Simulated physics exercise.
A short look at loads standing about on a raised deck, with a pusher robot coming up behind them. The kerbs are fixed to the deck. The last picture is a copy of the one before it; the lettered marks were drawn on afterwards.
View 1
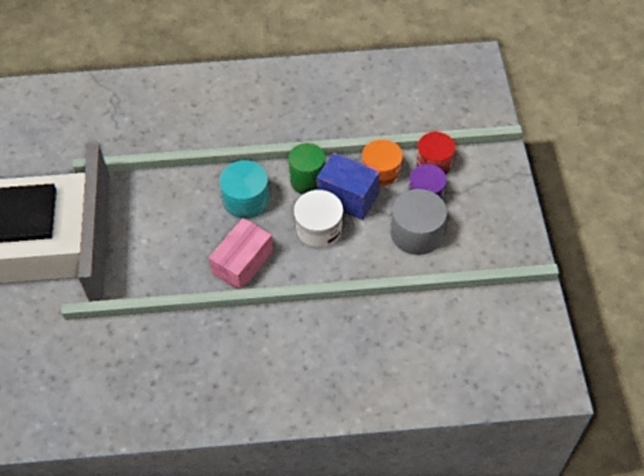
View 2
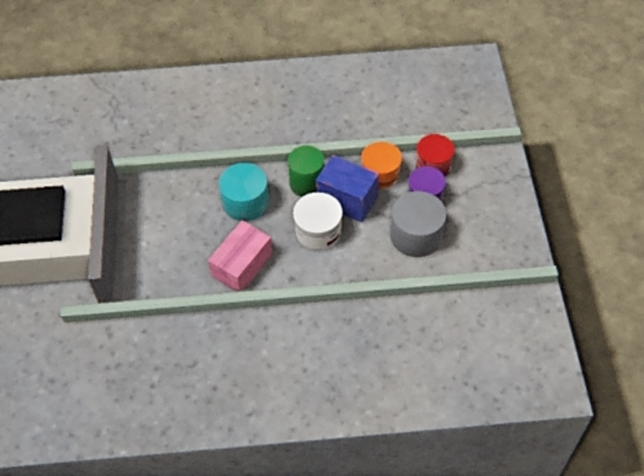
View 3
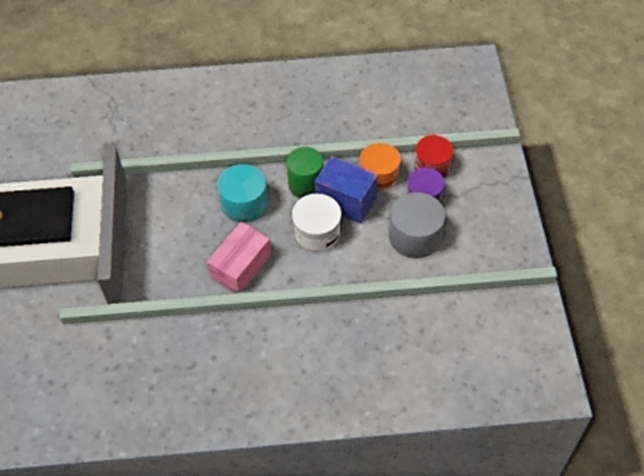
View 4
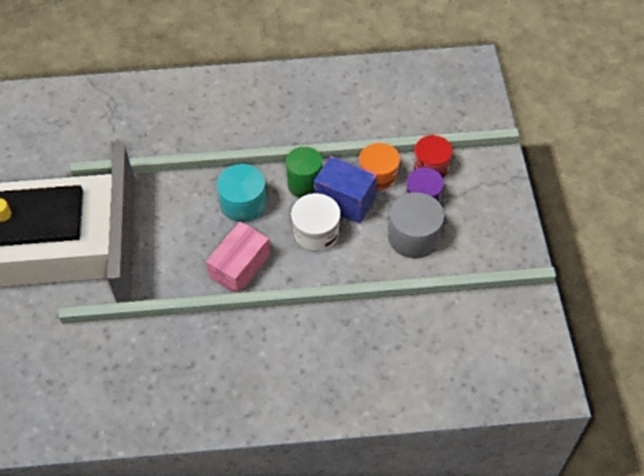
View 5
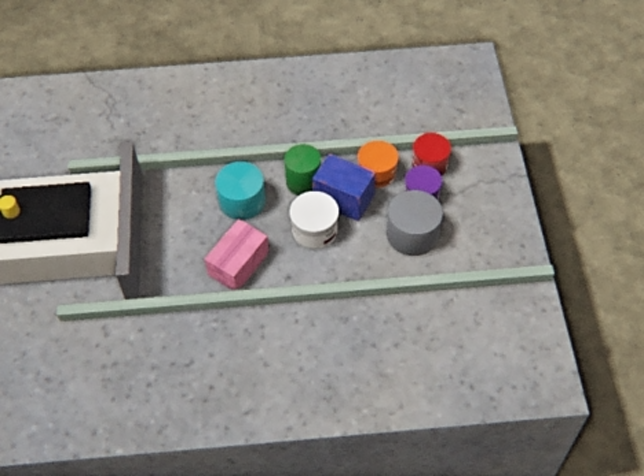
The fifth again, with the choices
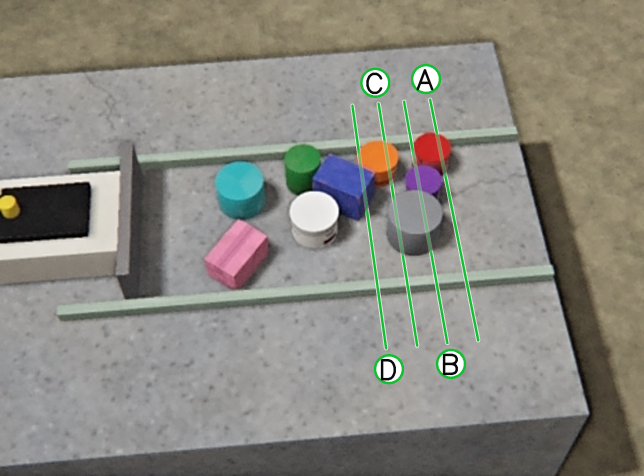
A white pusher robot with a dark front plate slid slowly to the right along a grey deck between two pale green rails, while the colourful loads ahead of it stayed where they were, untouched.
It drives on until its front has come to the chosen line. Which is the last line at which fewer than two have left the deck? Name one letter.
B.
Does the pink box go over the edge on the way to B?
By then, no.
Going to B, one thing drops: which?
The purple pail.
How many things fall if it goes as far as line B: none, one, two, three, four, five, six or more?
One.
On the marked copy, A at (452, 210); B at (424, 212); C at (396, 214); D at (368, 217).
Following B. Soon after the start, robot (160, 202); pink box (263, 252); turquoise canister (265, 189).
Later, robot (267, 194); purple pail (459, 185); grey canister (458, 225).
In the end, robot (350, 187); purple pail over the edge; grey canister (533, 234); one fallen.
As for the rest, A drops three; C is within the limit but short; D is within the limit but short.
